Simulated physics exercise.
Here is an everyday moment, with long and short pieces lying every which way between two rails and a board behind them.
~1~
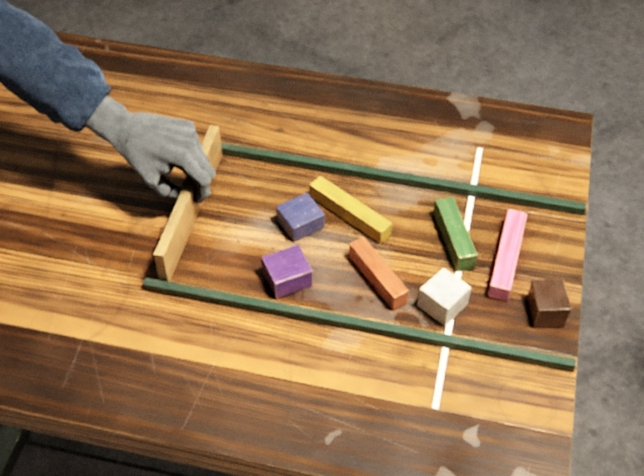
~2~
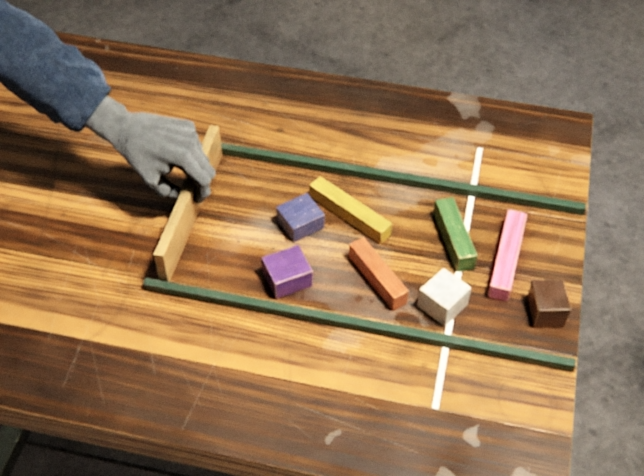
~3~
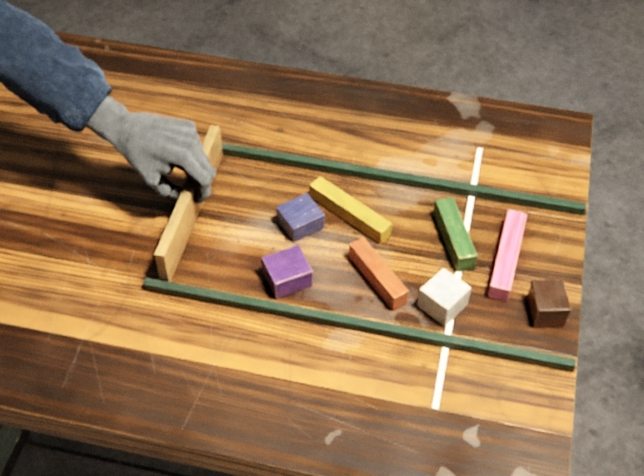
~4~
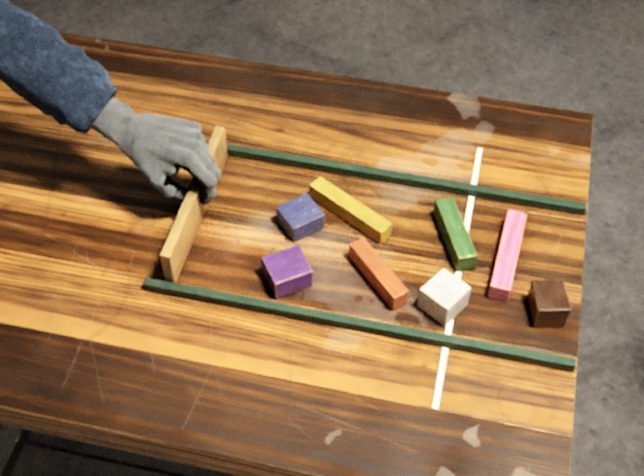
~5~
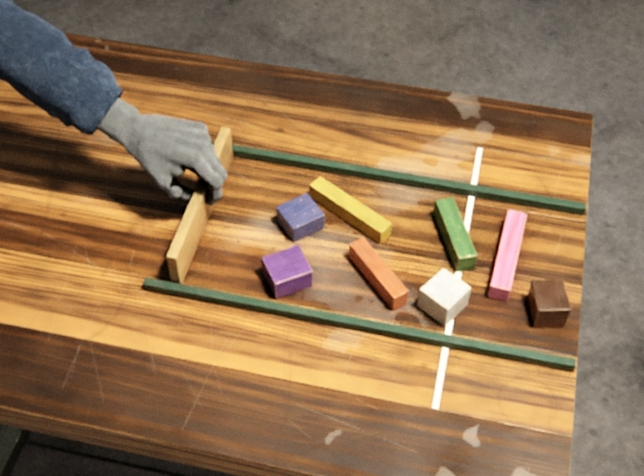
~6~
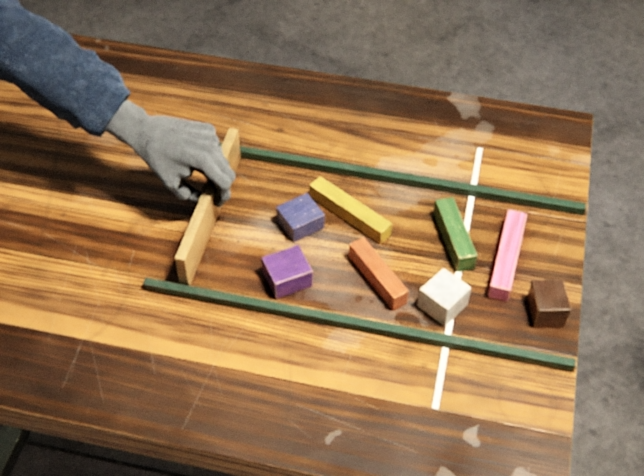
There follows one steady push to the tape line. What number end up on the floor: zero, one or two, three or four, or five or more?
Expect no piece at all to go down.
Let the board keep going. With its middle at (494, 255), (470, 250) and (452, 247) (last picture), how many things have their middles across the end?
Going through the three places, I get 2, 0 and 0.
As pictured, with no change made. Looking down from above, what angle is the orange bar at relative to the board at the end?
Roughly 35° out of line.
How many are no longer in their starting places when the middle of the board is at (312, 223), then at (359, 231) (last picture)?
First 3, then 4.
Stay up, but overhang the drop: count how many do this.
The number would be 1.
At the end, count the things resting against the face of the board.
Count: 3.
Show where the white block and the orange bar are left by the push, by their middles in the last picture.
The first comes to rest at (528, 294), and the second at (502, 304).
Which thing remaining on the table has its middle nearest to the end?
The one in question is the brown block.
Early on, none off yet; brown block at rest near (548, 303); pink stick at rest near (508, 254); white block at rest near (444, 297).
Finally, the number that fall off is zero.
